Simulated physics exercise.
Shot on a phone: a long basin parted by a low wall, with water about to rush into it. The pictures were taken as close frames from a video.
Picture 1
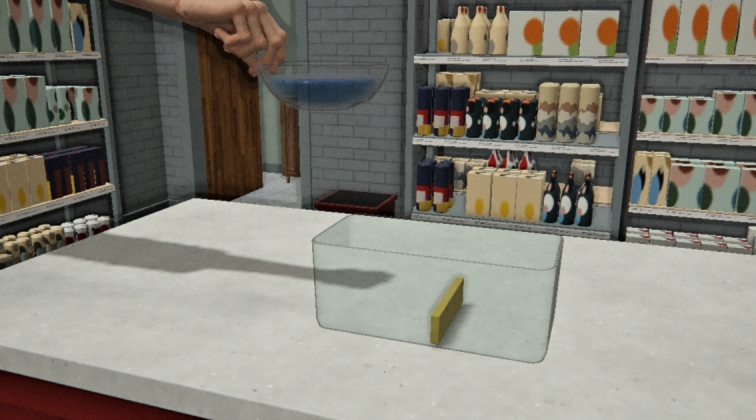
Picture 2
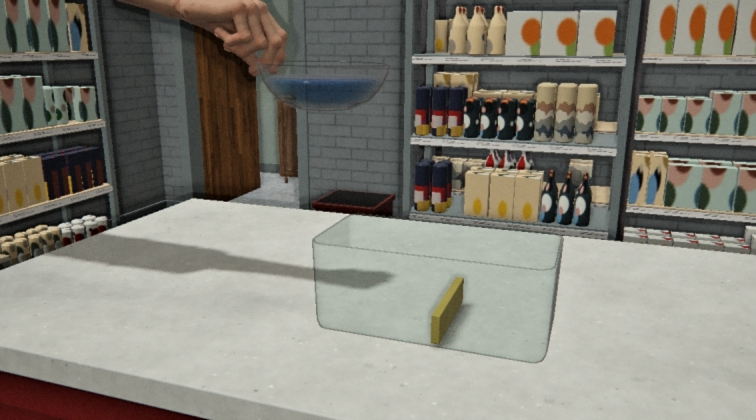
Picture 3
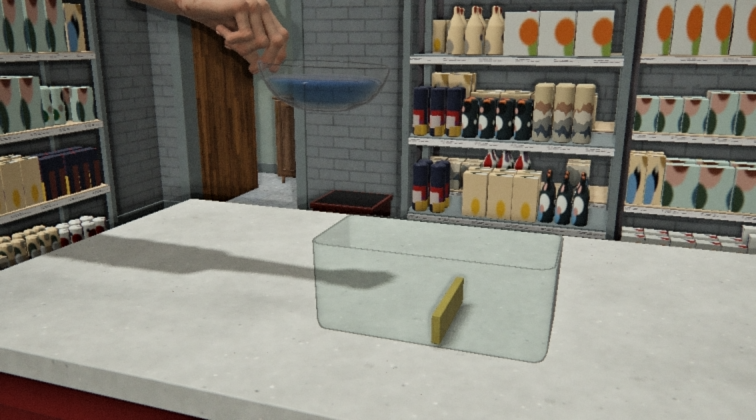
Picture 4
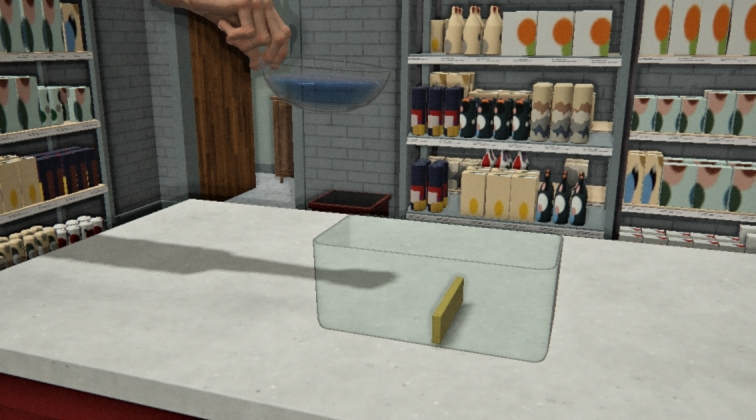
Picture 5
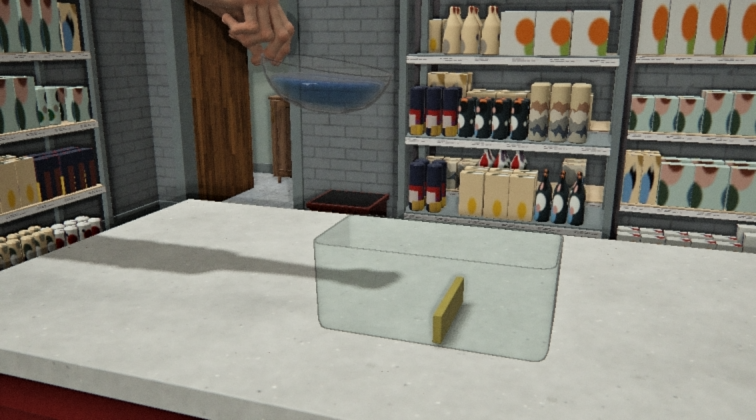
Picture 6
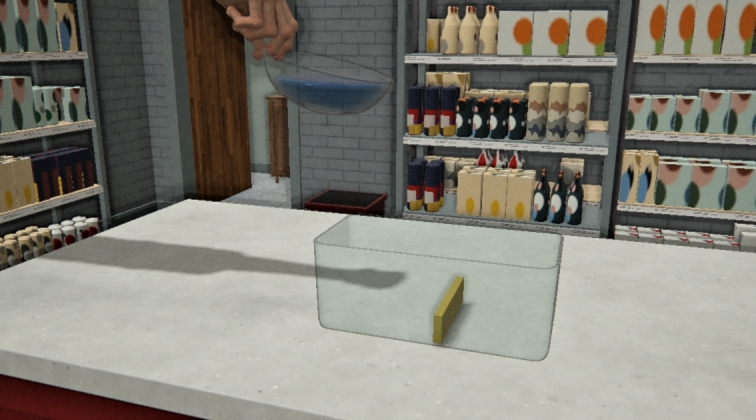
A hand slowly tilts a clear bowl of blue water to the right above a basin.
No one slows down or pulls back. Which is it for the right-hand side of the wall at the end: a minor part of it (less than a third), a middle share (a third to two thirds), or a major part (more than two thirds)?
Most likely below one third will rest right of the wall.
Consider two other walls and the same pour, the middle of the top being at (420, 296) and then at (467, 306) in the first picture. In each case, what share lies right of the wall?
Roughly 65 % and 15 %.
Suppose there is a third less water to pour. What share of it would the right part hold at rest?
5 %.
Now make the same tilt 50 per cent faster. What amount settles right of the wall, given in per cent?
I'd say roughly 10 in every hundred ends up there.
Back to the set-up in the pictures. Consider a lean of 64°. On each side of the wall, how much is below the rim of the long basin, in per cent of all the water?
The left part holds 20 percent and the right part 0 percent.
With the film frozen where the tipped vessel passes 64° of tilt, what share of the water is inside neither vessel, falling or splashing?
I'd say some 50 per cent of it.
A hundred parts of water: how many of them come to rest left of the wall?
Close to 80 in a hundred.
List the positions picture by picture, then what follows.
In the first picture, it leans 0°; its right rim is at (385, 66); the water meets the walls at (274, 76) and (381, 79); the long basin's rim runs from (332, 228) to (559, 253); the wall's top is at (449, 296).
In the second picture, it leans 1°; its right rim is at (386, 67); the water meets the walls at (274, 76) and (381, 80).
In the third picture, it leans 2°; its right rim is at (386, 69); the water meets the walls at (274, 76) and (382, 81).
In the fourth picture, it leans 5°; its right rim is at (387, 73); the water meets the walls at (276, 75) and (382, 83).
In the fifth picture, it leans 9°; its right rim is at (388, 78); the water meets the walls at (278, 74) and (385, 84).
In the sixth picture, it leans 14°; its right rim is at (389, 84); the water meets the walls at (280, 75) and (387, 84).
A moment on, the tilt is 64° and 30 per cent is still to pour, 18 is left of the wall and 1 right of it.
Next, the tilt is 92° and 0 per cent is still to pour, 76 is left of the wall and 15 right of it.
Then the tilt is 95° and 0 per cent is still to pour, 82 is left of the wall and 17 right of it.
Later the tilt is 95° and 0 per cent is still to pour, 82 is left of the wall and 17 right of it.
In the end 82 per cent lies left of the wall, 17 right of it and 2 outside.
